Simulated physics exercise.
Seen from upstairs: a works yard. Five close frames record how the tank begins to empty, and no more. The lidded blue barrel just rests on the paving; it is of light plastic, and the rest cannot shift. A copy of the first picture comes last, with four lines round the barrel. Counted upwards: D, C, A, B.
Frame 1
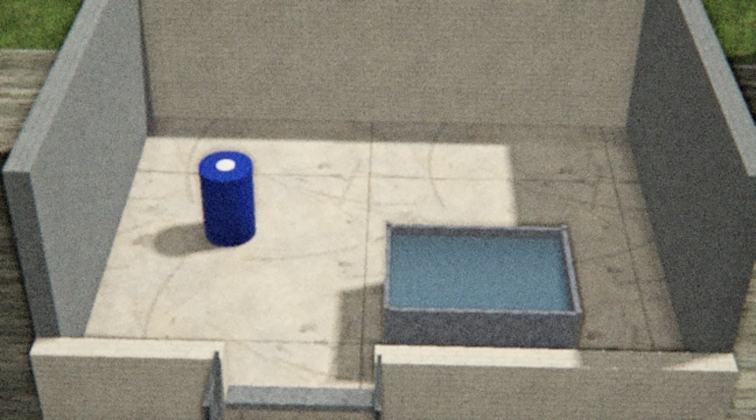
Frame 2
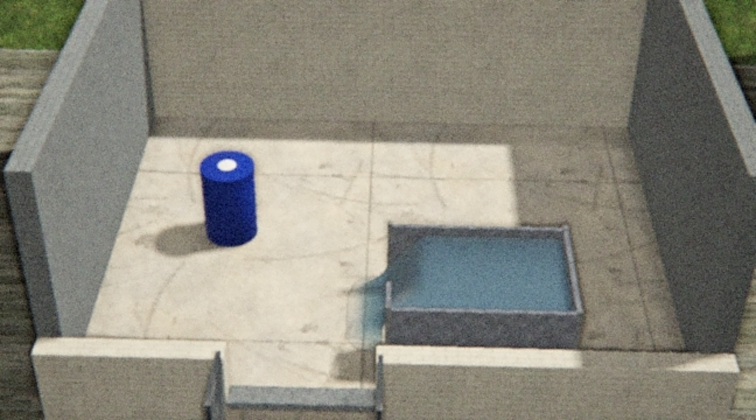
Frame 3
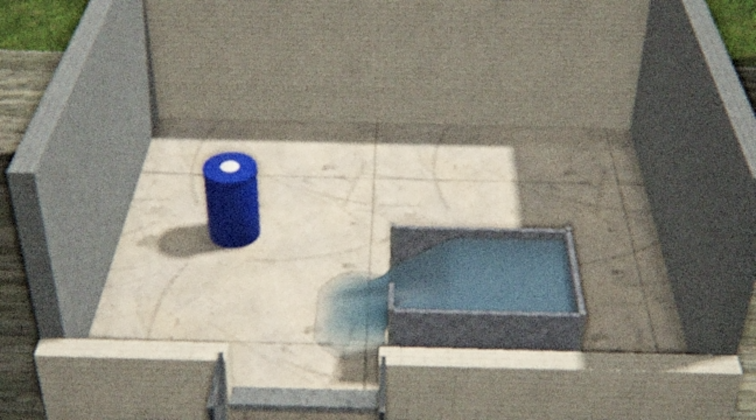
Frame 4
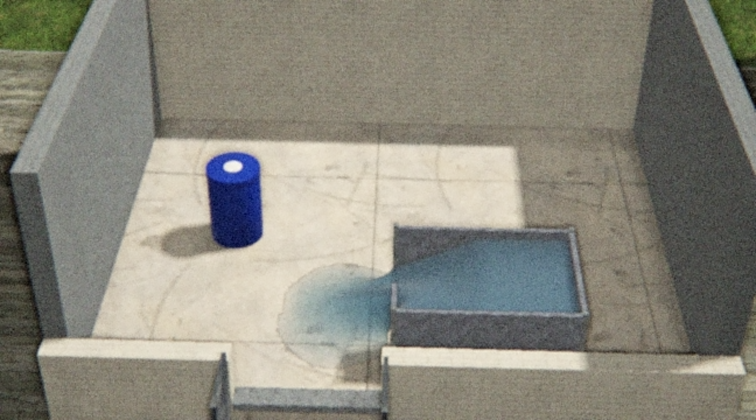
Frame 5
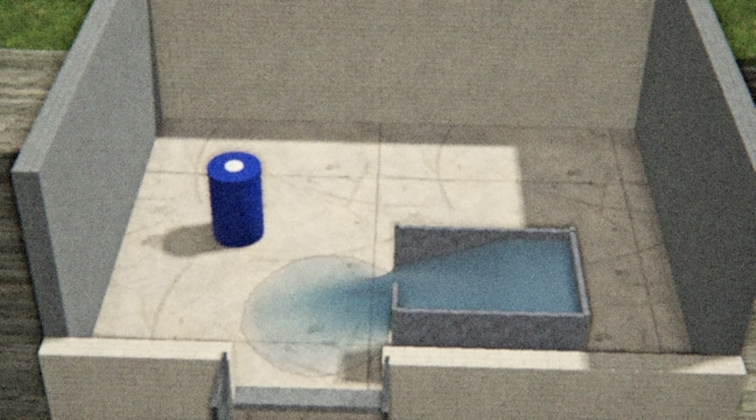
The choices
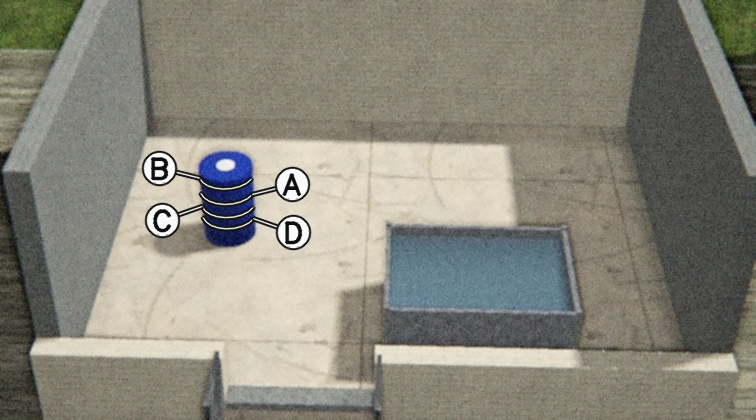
Water pours from the left side of a grey-walled tank at the lower right of a walled yard, seen from above. A blue barrel with a white spot on its lid stands on the pale floor at left, near a gap in the front wall. The water spreads leftward across the floor in a widening, rounded pool, while the barrel stays upright and the view shifts very slightly.
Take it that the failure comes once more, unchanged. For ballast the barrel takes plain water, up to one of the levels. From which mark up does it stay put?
D.
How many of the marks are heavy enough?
All of them.
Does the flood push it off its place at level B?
No, that is safe.
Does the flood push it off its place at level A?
No.
On the marked copy, A at (224, 204); B at (223, 189); C at (225, 217); D at (226, 228); from the bottom up D, C, A, B.
If A is chosen, it does not move.
If B is chosen, it does not move.
If C is chosen, it does not move.
If D is chosen, it does not move.
